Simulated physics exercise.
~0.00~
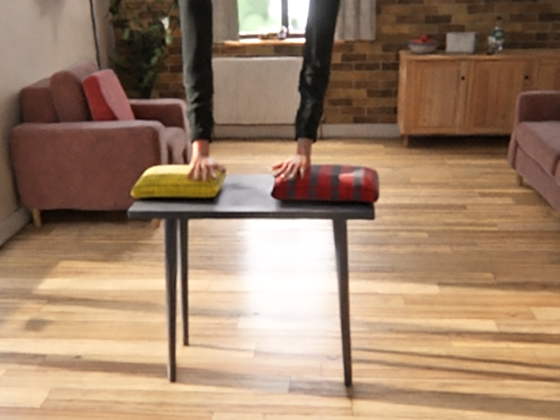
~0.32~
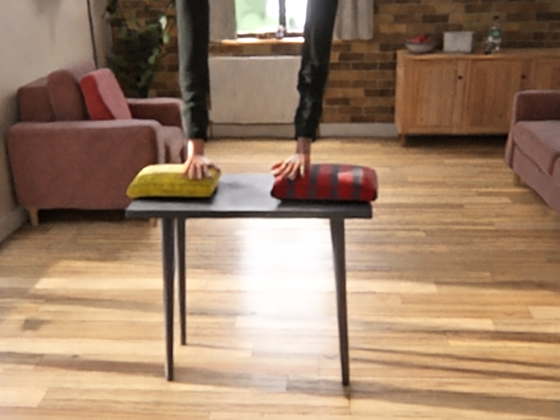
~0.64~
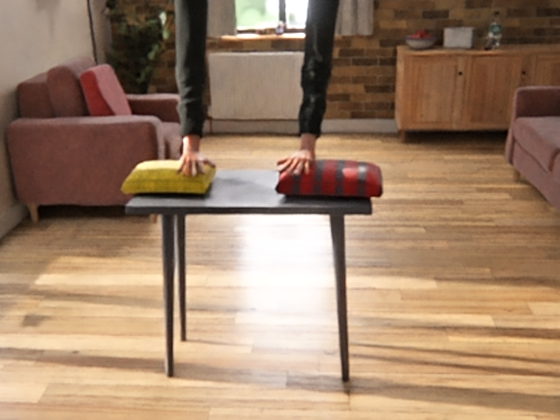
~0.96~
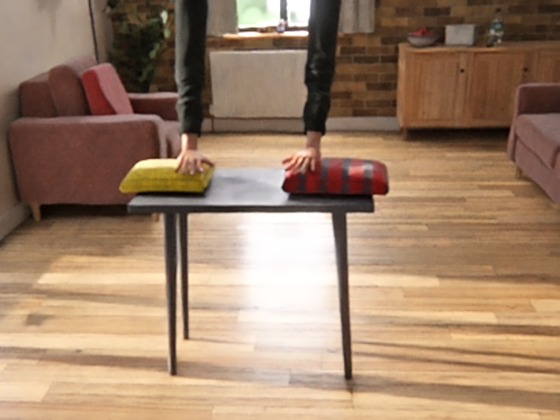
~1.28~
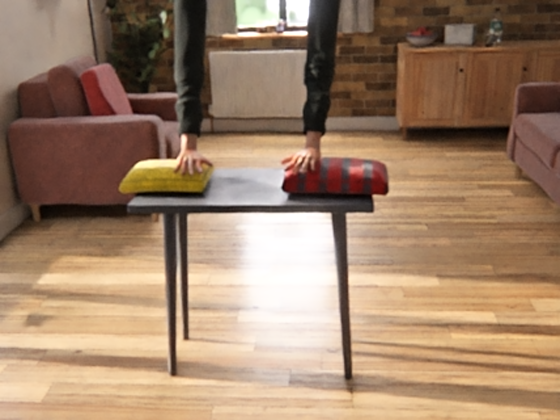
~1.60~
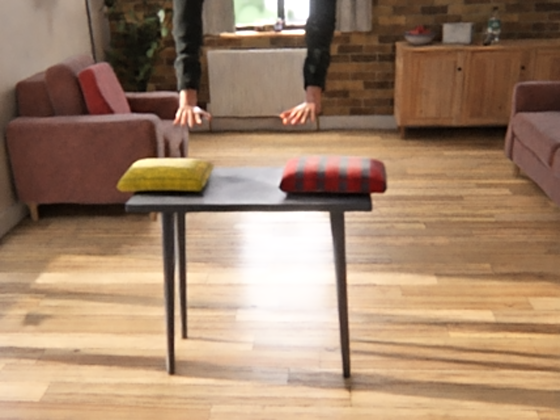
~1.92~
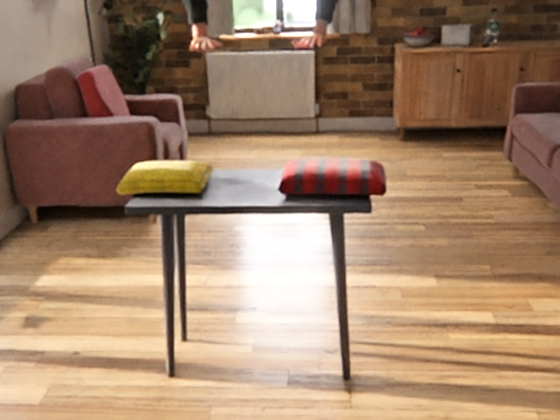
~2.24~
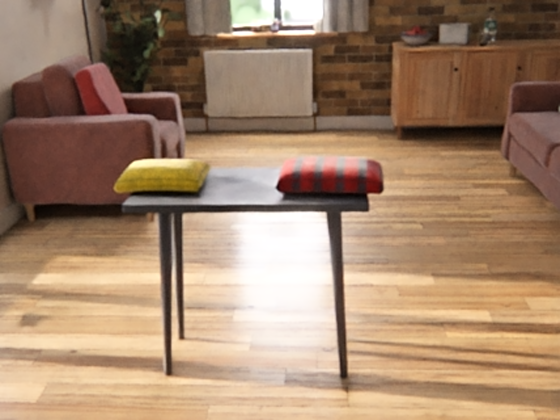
Two hands resting on a yellow soft bag and a red striped pillow slide them slightly apart on a dark side table, the bag left and the pillow right, then lift away out of view, leaving both lying still on top.
